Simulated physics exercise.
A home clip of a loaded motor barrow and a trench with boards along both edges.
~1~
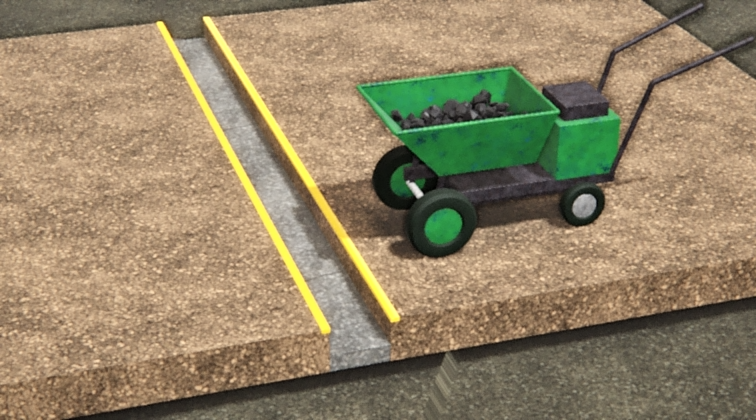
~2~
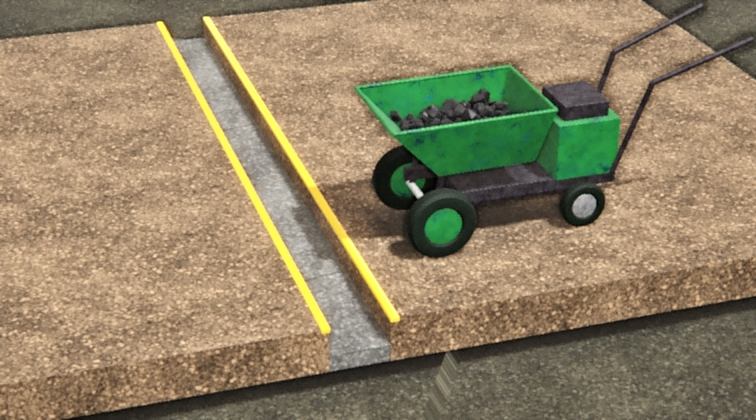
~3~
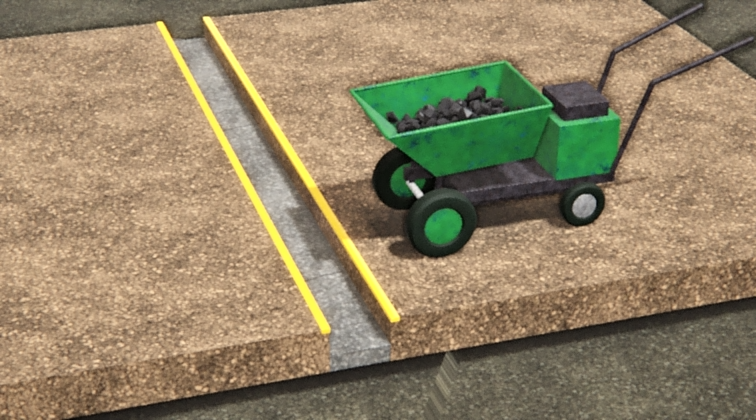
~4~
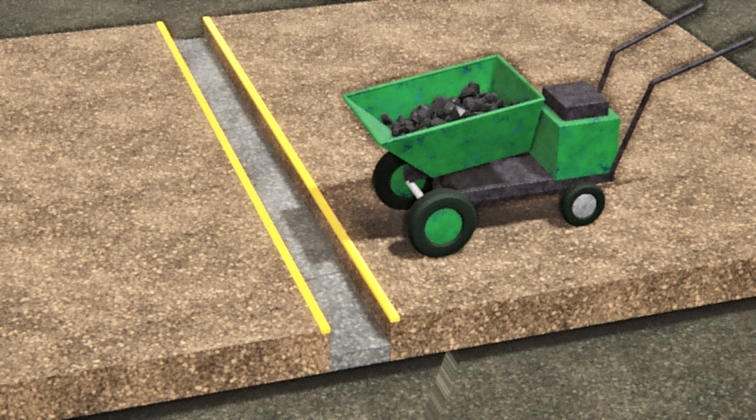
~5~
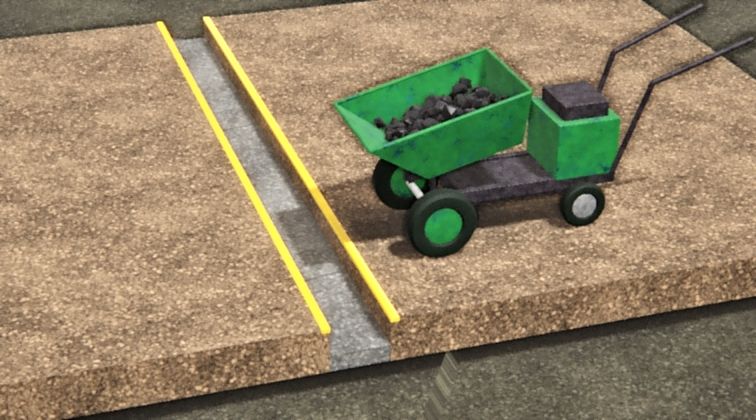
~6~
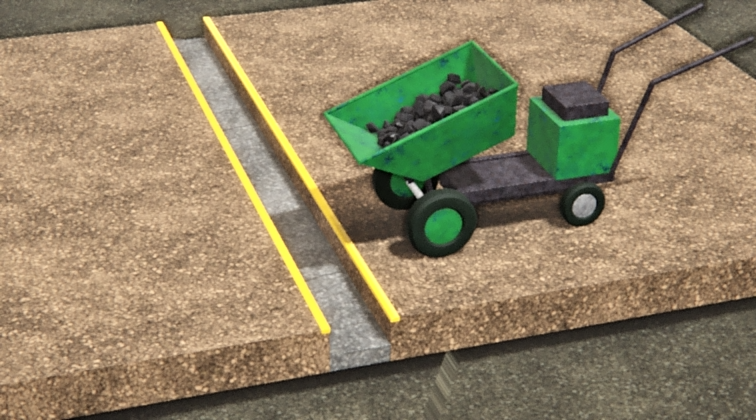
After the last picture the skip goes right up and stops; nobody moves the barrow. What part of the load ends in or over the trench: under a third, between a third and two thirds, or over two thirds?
Between the edges lies from one third to two thirds of the load.
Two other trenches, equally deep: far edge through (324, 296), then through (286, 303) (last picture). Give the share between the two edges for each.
The first gives 20 %, the second 80 %.
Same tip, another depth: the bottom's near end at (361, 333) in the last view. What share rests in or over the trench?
Some 30 per cent.
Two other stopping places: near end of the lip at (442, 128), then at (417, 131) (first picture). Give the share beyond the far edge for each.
First some 0, then 0 per cent.
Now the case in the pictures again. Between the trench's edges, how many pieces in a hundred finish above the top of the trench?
Near 15 %.
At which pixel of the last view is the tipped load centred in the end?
At about (296, 258).
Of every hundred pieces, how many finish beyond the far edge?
Close to 25 per cent.
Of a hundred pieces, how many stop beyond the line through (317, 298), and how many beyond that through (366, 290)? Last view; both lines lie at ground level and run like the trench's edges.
About 20 and 70 per cent.
Shortly afterwards, skip tipped steeply; the whole lot in the skip.
Next, skip tipped right over; the bulk in the skip; near a quarter in or heaped over the trench; a little beyond it.
Some moments later, skip tipped right over; near a third in the skip; near half in or heaped over the trench; near a quarter beyond it.
In the end, skip tipped right over; near a quarter in the skip; near half in or heaped over the trench; near a quarter beyond it.
